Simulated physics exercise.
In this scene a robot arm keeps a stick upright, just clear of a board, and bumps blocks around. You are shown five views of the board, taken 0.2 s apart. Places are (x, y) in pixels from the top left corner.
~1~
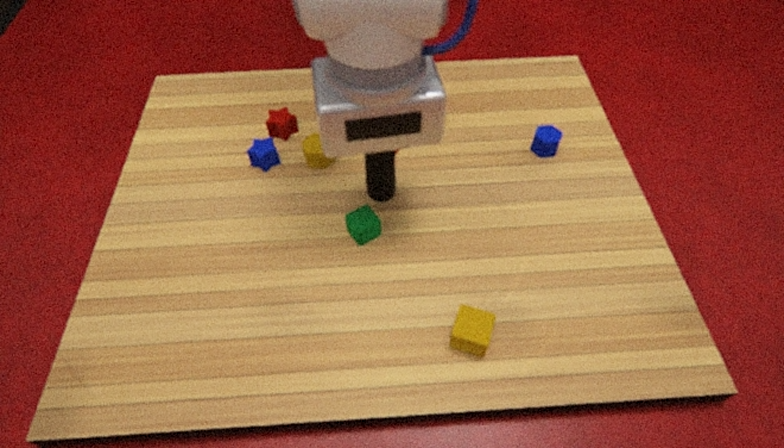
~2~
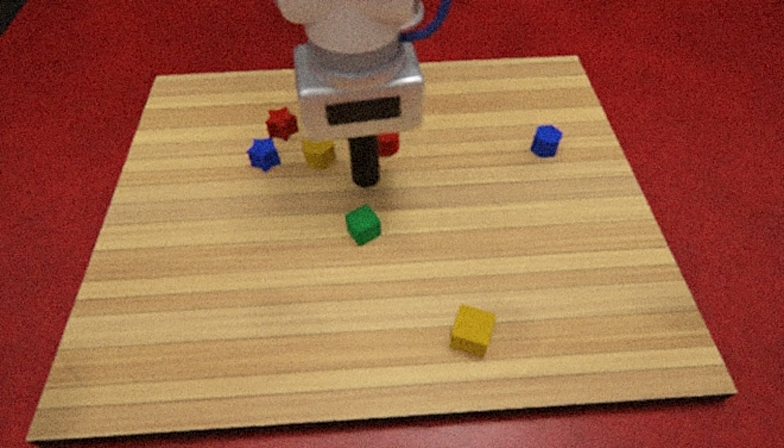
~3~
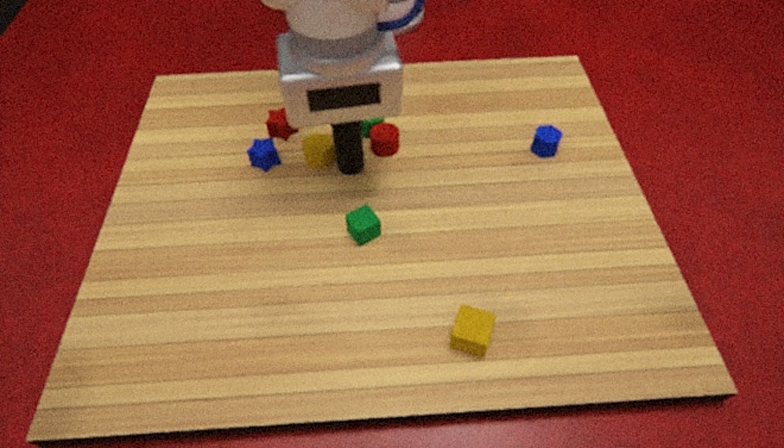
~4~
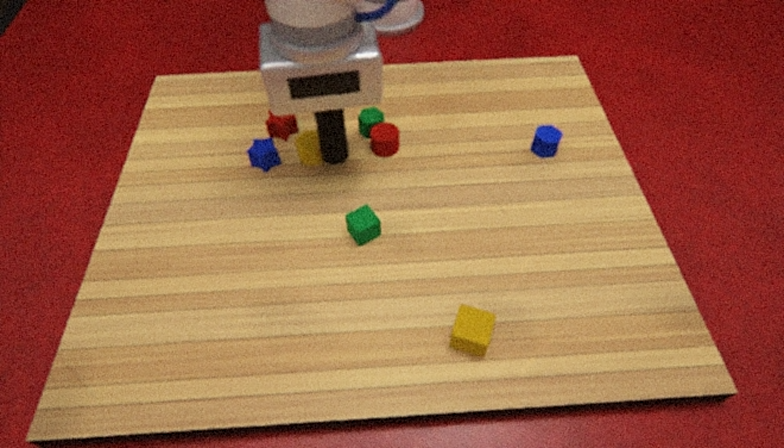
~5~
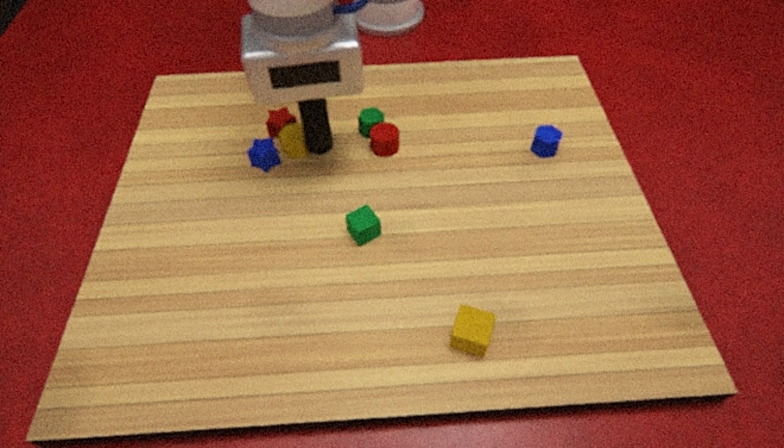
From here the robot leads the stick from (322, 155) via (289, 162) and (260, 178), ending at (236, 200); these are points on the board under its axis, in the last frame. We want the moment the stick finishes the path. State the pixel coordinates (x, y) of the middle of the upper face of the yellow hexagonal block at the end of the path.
Its top middle is near (270, 131).
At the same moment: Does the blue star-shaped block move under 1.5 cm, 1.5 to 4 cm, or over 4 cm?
I reckon it covers between 1.5 and 4 cm.
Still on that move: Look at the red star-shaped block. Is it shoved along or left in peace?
That block ends up displaced.
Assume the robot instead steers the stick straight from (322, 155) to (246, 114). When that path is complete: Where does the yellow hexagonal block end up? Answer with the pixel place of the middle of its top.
I'd guess (218, 110).
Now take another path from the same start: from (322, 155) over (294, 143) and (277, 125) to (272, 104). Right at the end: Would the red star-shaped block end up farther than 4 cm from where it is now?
I'd say yes.
The first path, step by step. One third of the way, stick at (286, 153); blue star-shaped block at (253, 147), turned 40° anticlockwise; red star-shaped block at (274, 112), turned 40° clockwise; yellow hexagonal block at (271, 131), turned 30° clockwise.
Two thirds of the way, stick at (257, 169); blue star-shaped block at (241, 150); red star-shaped block at (273, 112), turned 45° clockwise; yellow hexagonal block at (270, 131), turned 35° clockwise.
At the end, stick at (232, 192); blue star-shaped block at (241, 150); red star-shaped block at (273, 112), turned 45° clockwise; yellow hexagonal block at (270, 131), turned 35° clockwise; green hexagonal block still.
